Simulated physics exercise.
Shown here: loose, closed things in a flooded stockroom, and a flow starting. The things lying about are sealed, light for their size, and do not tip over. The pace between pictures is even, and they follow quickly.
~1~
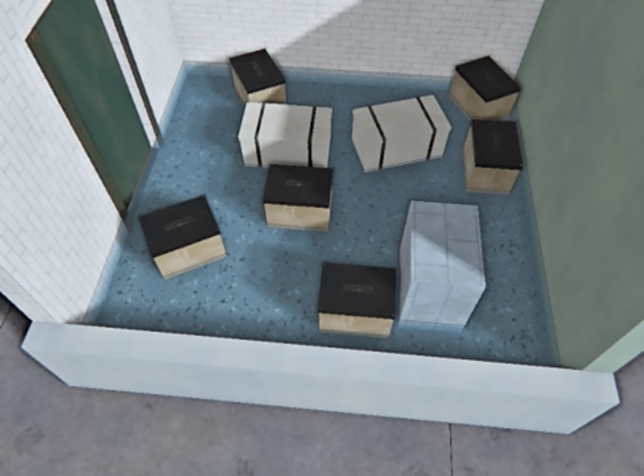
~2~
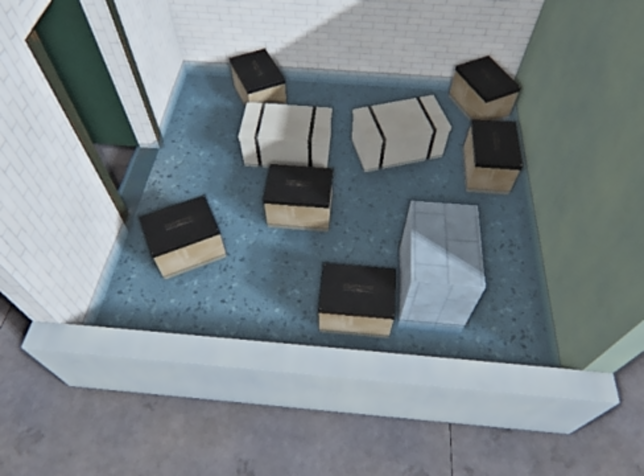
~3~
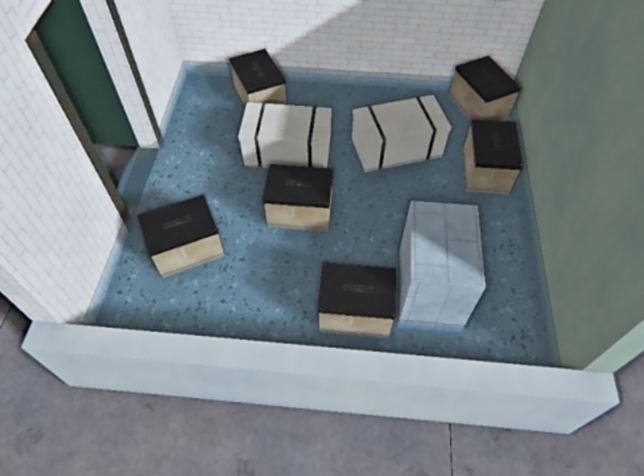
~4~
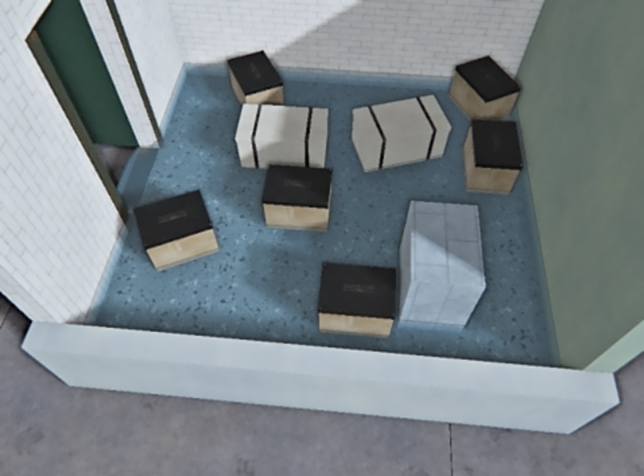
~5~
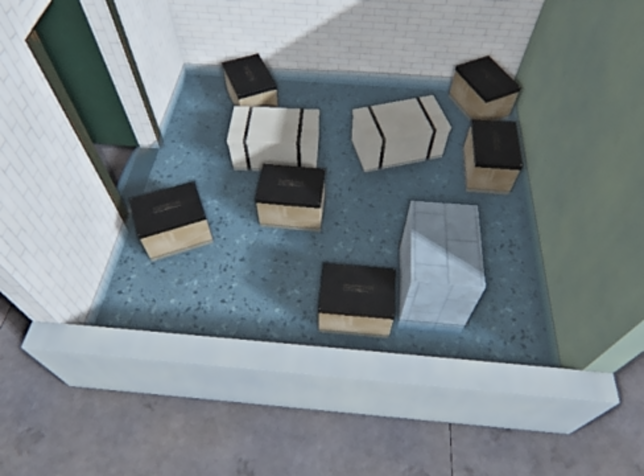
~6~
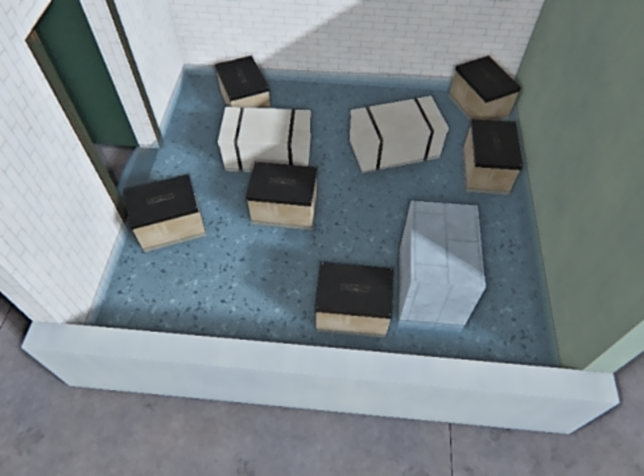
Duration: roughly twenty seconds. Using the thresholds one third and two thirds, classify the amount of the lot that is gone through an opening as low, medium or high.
Medium - from one third to two thirds.
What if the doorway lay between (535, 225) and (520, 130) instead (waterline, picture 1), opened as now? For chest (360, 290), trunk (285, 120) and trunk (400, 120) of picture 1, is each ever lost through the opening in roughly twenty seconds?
The three read no escape, escape and escape, in that order.
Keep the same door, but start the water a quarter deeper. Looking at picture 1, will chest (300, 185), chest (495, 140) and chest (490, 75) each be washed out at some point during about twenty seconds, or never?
Object by object: Carried off; trapped; trapped.
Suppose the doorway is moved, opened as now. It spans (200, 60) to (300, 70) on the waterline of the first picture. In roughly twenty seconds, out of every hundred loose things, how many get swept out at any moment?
Roughly 60 in a hundred.
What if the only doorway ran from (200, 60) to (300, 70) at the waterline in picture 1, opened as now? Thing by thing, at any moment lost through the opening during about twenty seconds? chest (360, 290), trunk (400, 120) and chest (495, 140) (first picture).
Taken in that order, the answers are not lost, swept away, not lost.
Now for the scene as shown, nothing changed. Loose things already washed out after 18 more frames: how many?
I get 4.
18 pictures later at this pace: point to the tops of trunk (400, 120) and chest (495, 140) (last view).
Roughly (325, 121) and roughly (464, 141).
A moment on, 1 of 8 are out; 7 afloat.
Next, 4 of 8 are out; 4 afloat.
Later, 4 of 8 are out; 4 afloat.
In the end, 5 of 8 are out; 3 afloat.
